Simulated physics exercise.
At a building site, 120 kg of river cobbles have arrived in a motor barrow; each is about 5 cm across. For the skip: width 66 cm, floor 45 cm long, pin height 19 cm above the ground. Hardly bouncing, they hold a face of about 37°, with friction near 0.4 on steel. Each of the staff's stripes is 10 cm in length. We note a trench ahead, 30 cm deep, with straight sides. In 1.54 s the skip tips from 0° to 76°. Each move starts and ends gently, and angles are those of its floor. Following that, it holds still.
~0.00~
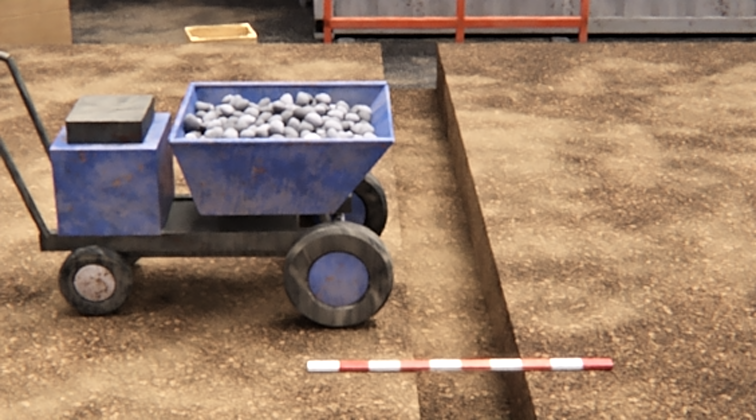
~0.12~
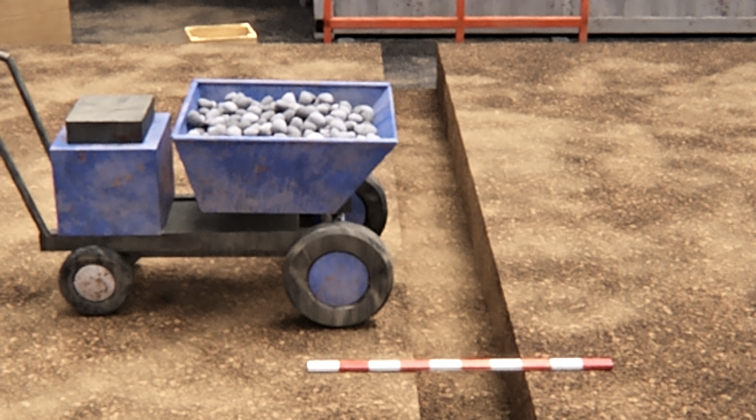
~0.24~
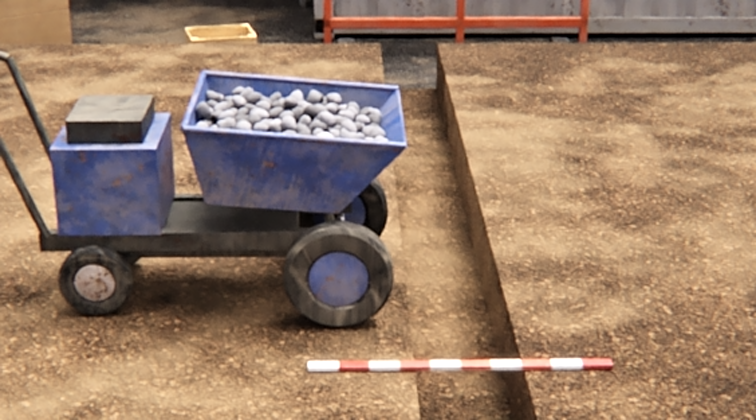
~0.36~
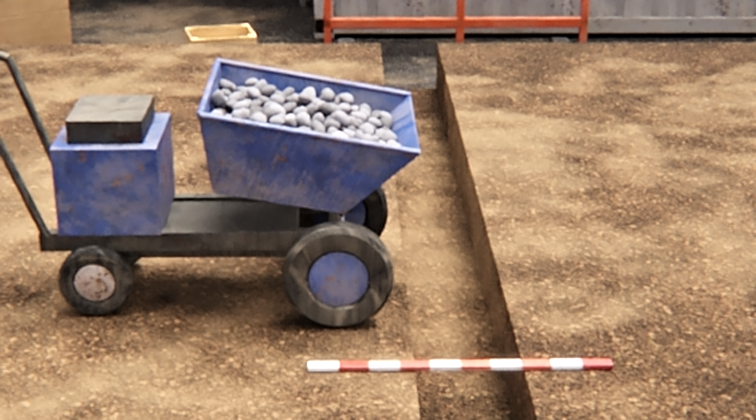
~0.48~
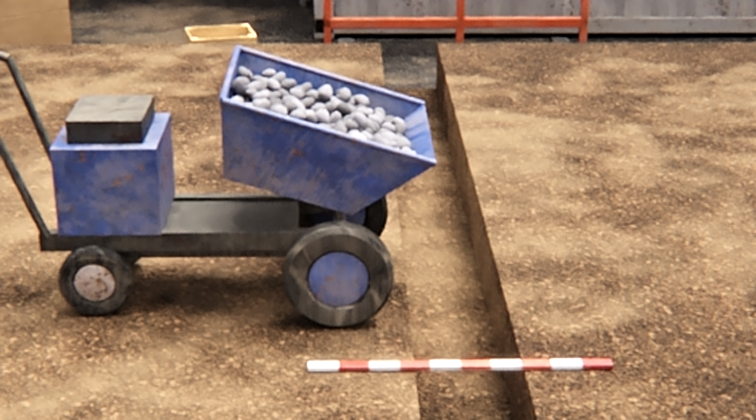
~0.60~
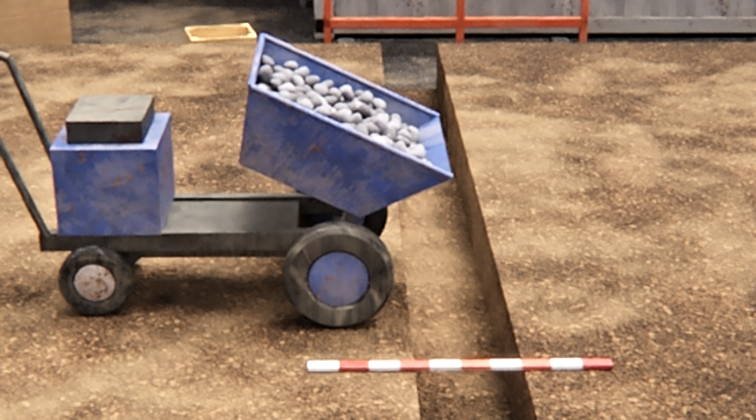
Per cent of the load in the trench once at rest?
About 43 %.
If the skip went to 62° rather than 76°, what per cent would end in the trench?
With that change, near 35 per cent.
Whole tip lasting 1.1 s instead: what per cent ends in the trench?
It would be near 40 percent.
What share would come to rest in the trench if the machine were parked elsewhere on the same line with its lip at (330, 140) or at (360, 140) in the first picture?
That gives roughly 95 per cent and roughly 70 per cent.
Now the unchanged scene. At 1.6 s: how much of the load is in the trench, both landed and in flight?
About 10 per cent by then.
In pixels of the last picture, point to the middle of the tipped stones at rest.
I'd point somewhere around (525, 281).
After 1.2 s the floor is at 64°; 98 % in the skip, 2 % in the trench; the foremost stones are at (512, 256).
After 1.6 s the floor is at 76°; 52 % in the skip, 8 % in the trench, 40 % past the trench; the foremost stones are at (648, 281).
After 2.0 s the floor is at 76°; 22 % in the skip, 19 % in the trench, 59 % past the trench; the foremost stones are at (724, 271).
After 3.9 s the floor is at 76°; 0 % in the skip, 43 % in the trench, 57 % past the trench; the foremost stones are at (753, 270).
